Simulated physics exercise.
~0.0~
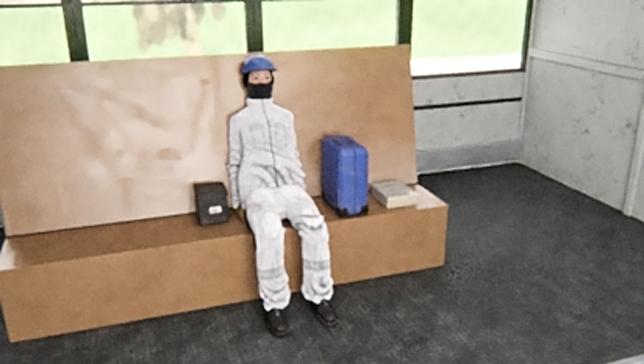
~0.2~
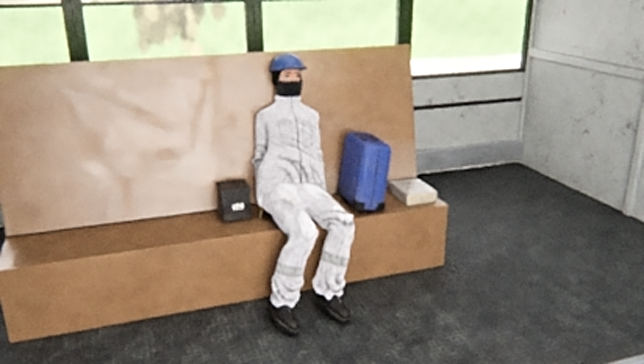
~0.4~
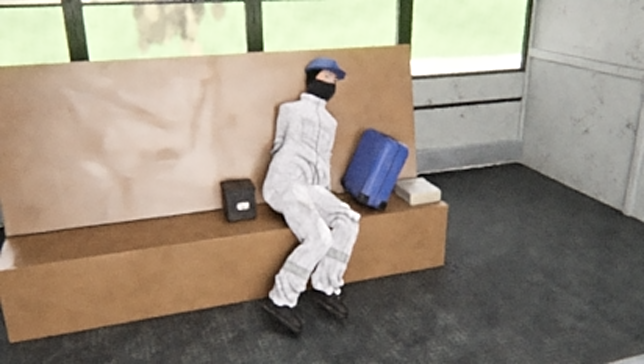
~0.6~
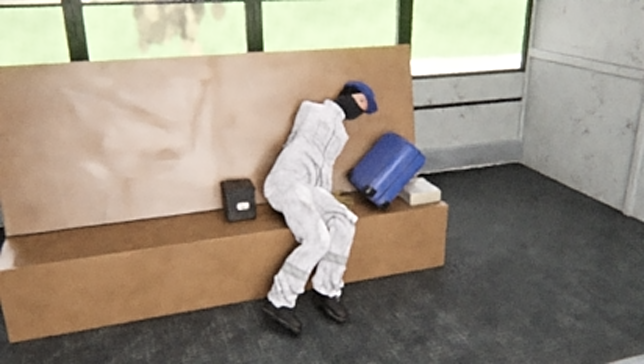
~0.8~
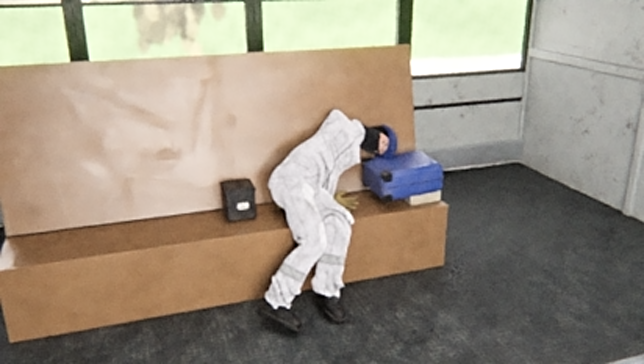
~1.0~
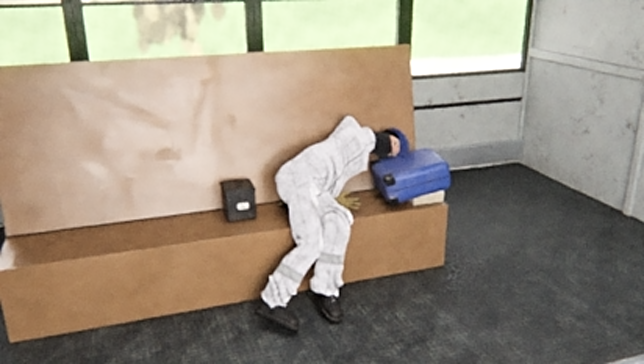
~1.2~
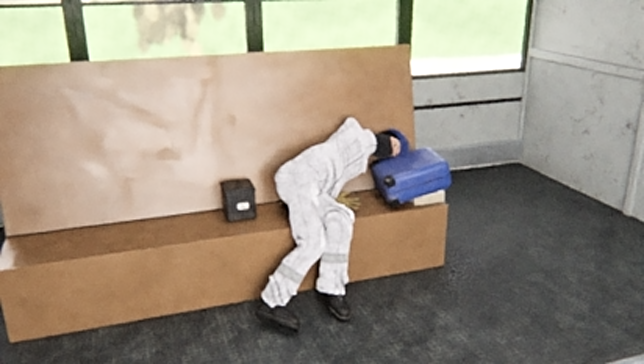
A seated passenger slides right and slumps sideways onto a toppling blue case, ending bent over.
